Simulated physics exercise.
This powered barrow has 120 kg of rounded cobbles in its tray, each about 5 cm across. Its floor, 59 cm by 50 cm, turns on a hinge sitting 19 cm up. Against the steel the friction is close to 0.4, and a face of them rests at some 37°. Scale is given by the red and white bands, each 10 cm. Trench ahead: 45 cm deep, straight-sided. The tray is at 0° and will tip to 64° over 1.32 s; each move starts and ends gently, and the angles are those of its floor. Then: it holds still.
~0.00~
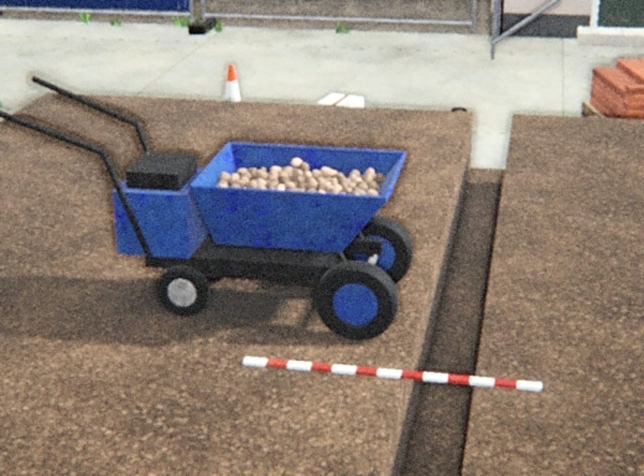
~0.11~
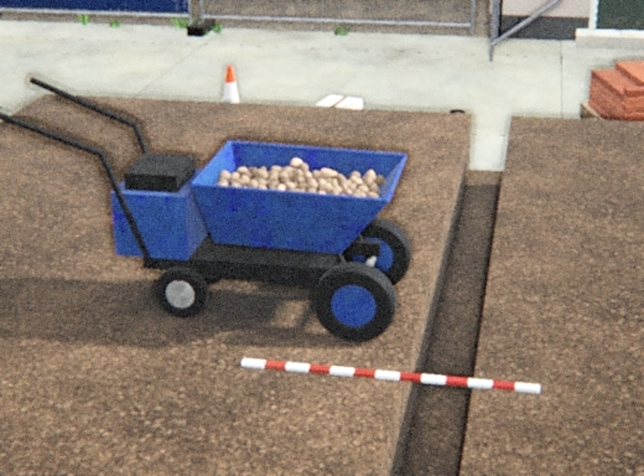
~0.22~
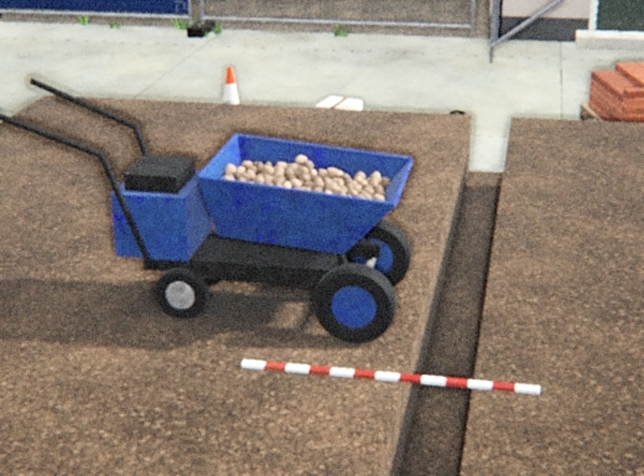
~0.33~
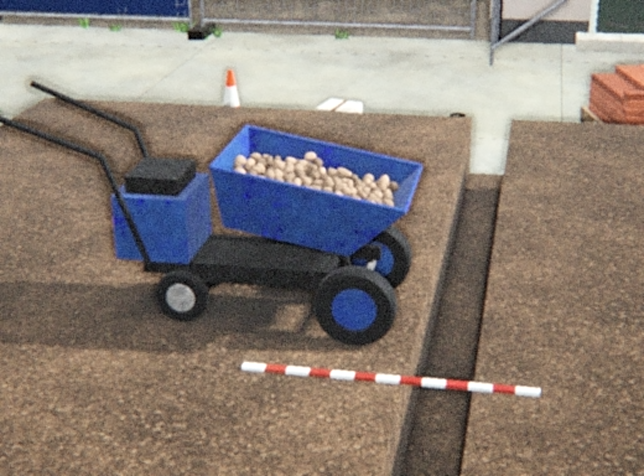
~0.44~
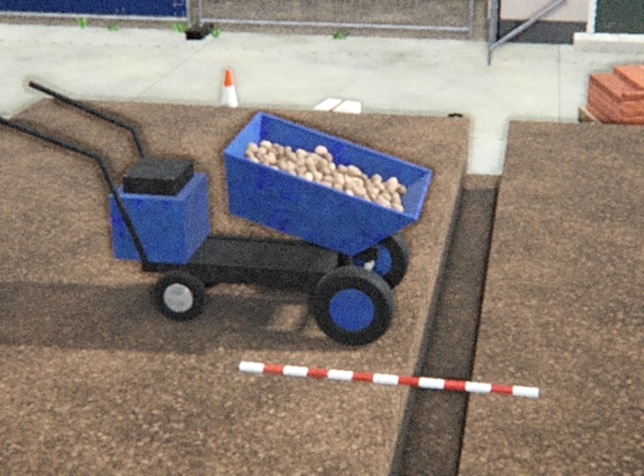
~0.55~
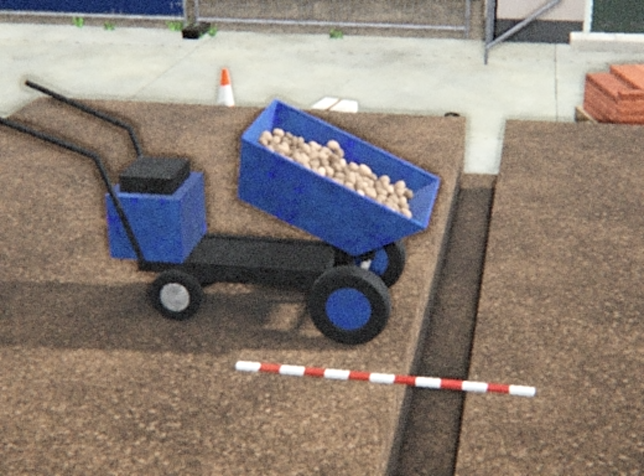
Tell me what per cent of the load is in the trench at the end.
Some 25 per cent.
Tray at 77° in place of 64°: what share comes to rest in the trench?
Roughly 20 percent.
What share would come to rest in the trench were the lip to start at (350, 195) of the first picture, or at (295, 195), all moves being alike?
From the first spot near 60, from the second near 75 per cent.
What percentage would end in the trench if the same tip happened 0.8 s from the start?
About 15%.
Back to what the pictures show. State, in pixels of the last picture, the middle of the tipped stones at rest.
The stones end up centred near (511, 324).
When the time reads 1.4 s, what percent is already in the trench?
Approx. 0 % of the load.
After 1.0 s the floor is at 54°; 100 % in the tray; the foremost stones are at (449, 242).
After 1.4 s the floor is at 64°; 77 % in the tray, 22 % past the trench; the foremost stones are at (544, 322).
After 1.8 s the floor is at 64°; 45 % in the tray, 1 % in the trench, 54 % past the trench; the foremost stones are at (638, 343).
After 3.7 s the floor is at 64°; 12 % in the tray, 25 % in the trench, 63 % past the trench; the foremost stones are past the picture's edge.
